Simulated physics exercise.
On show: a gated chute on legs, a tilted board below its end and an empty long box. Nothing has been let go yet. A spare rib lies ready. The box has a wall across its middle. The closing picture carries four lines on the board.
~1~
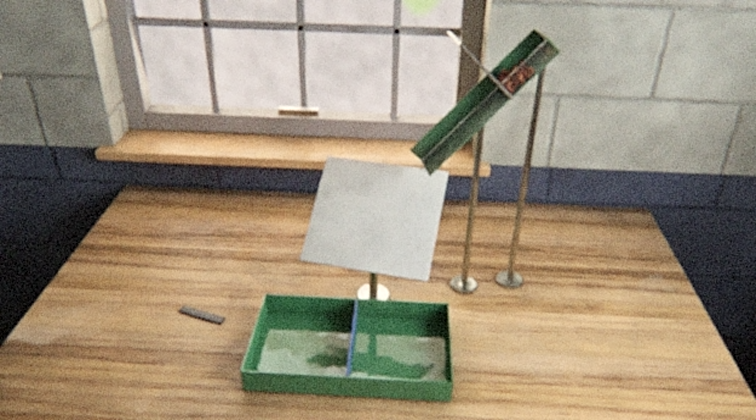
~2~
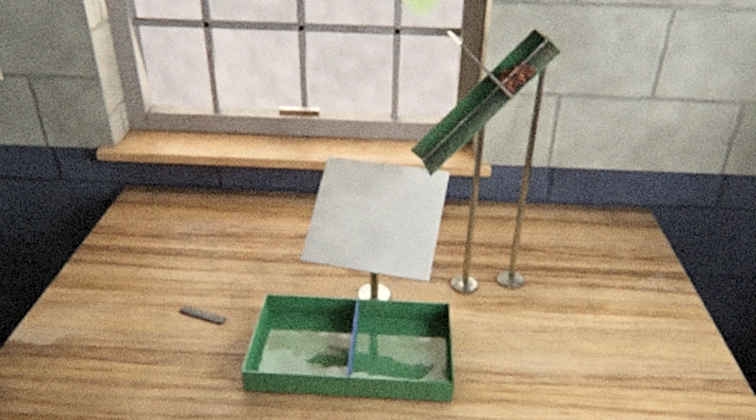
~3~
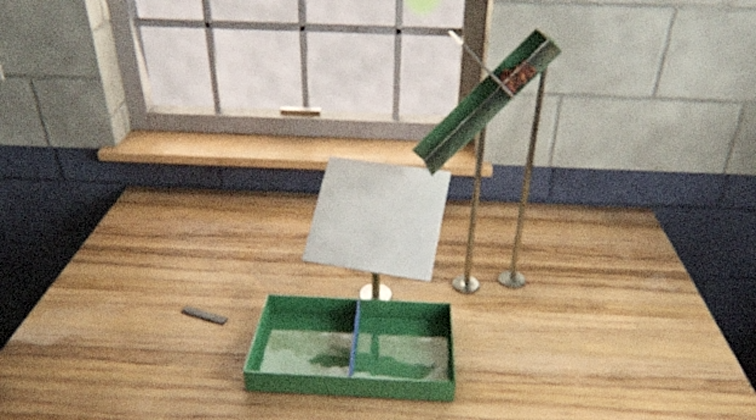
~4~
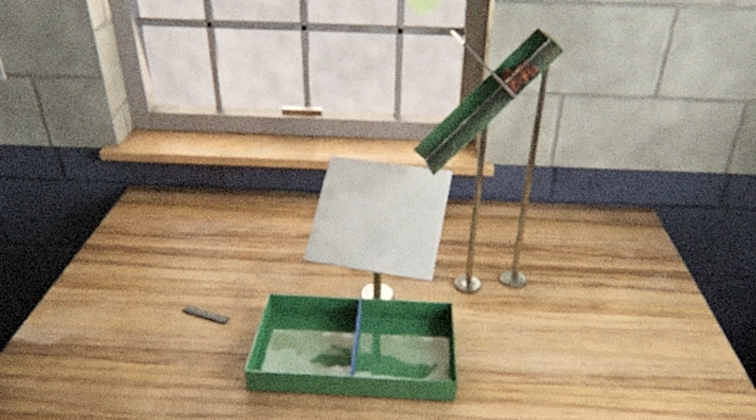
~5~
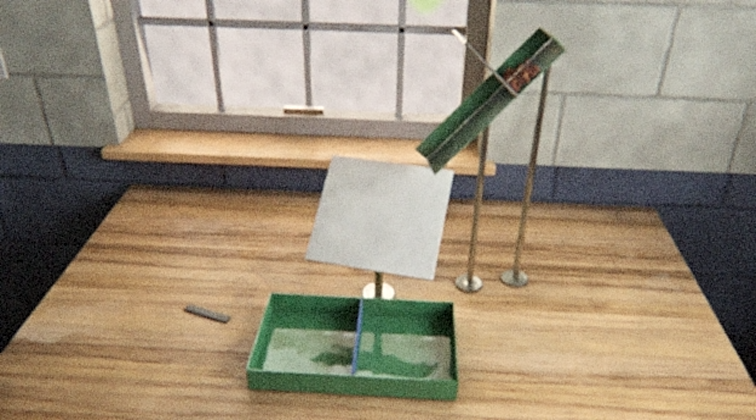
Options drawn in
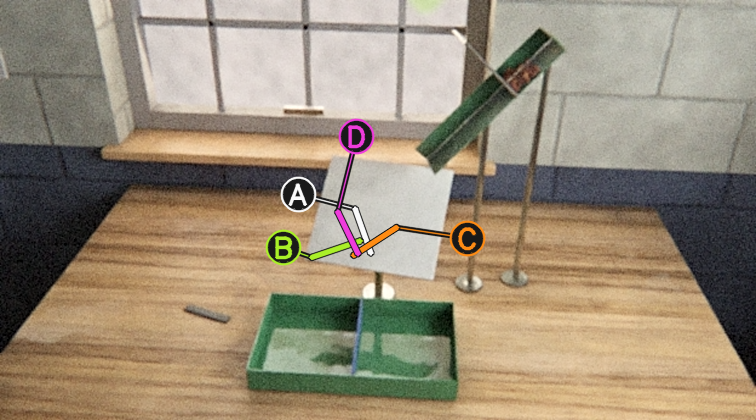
On a wooden table by a window, a green chute holding something reddish stood on thin legs above a tilted pale board and a divided green box, and nothing noticeably moved.
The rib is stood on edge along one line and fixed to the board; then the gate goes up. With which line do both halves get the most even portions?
Take D.
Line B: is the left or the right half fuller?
Left.
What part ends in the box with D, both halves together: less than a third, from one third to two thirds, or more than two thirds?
Line D gives more than two thirds.
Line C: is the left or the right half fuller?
The left half.
On the marked copy, line A from (355, 208) to (370, 253); line B from (360, 240) to (311, 257); line C from (396, 227) to (353, 255); line D from (337, 211) to (358, 253).
Choosing A, of what is caught, a small share in the left half, the bulk in the right.
Choosing B, of what is caught, the bulk in the left half, a small share in the right.
Choosing C, of what is caught, all but a few in the left half, a small share in the right.
Choosing D, of what is caught, close to a third in the left half, close to two thirds in the right.
